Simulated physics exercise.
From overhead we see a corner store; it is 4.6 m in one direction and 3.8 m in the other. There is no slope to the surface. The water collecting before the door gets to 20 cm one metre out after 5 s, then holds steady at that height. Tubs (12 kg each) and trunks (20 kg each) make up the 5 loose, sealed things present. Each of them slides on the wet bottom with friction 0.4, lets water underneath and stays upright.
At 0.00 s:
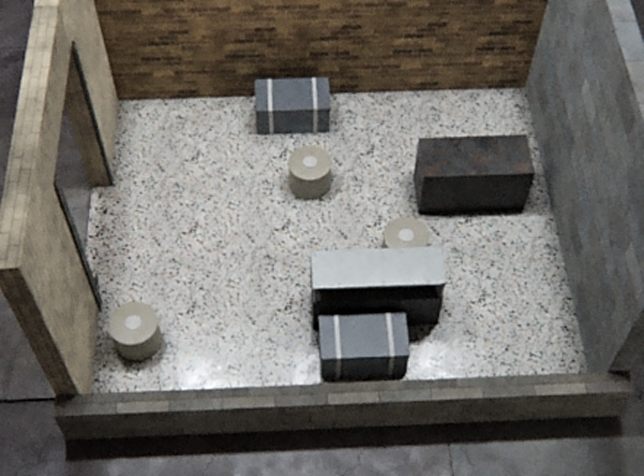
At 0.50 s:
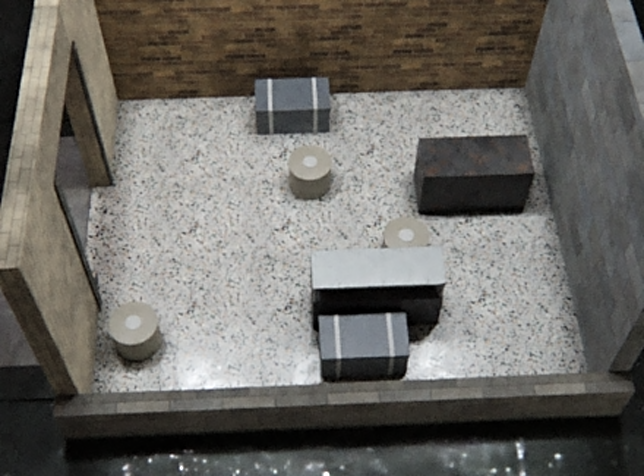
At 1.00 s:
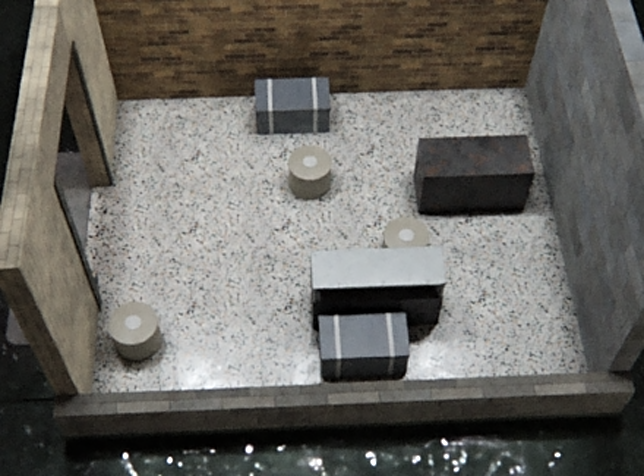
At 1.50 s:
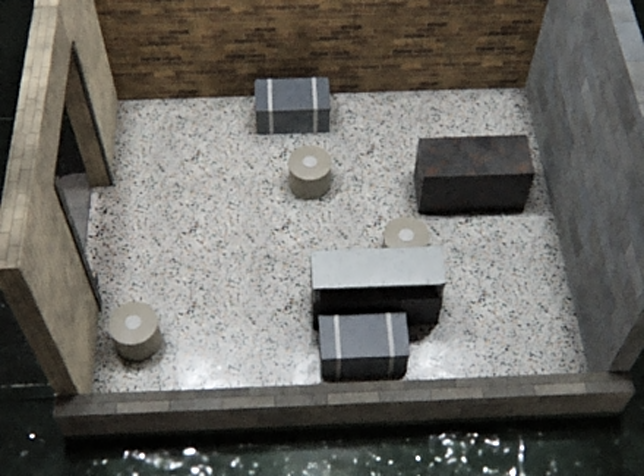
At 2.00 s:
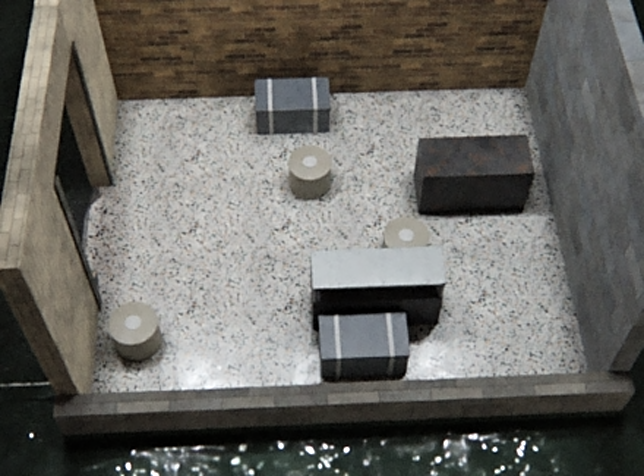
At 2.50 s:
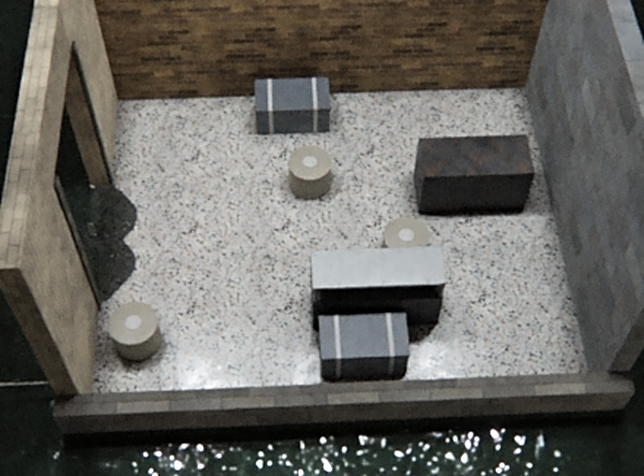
In a small walled room with a speckled floor, dark glinting water gathers outside the front and left walls, then a shallow patch spreads in through the left doorway, while the boxes, chests and round tubs stay still.
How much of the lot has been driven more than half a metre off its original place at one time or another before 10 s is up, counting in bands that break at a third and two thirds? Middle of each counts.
Some of them.
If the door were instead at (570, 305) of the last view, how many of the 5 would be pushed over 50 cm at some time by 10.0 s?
Result: 3 of them.
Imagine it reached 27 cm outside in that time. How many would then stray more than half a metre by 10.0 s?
So the tally would be 4.
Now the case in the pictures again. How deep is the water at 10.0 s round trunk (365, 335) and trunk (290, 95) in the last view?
Some 8 cm at the first, some 7 cm at the second.
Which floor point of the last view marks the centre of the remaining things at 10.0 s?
The centre sits near (372, 236).
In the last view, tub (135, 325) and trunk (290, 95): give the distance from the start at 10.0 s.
Respectively 0 and 20 cm.
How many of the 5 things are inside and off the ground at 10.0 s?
By my count, 4.
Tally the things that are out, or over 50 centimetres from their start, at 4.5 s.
The count is 0.
After 3.5 s 0 of 5 are over 50 cm from their spots; 0 afloat.
After 4.5 s 0 of 5 are over 50 cm from their spots; 0 afloat.
After 7.0 s 0 of 5 are over 50 cm from their spots; 0 afloat.
After 10.0 s 3 of 5 are over 50 cm from their spots, and 3 have been at some point; 4 afloat.
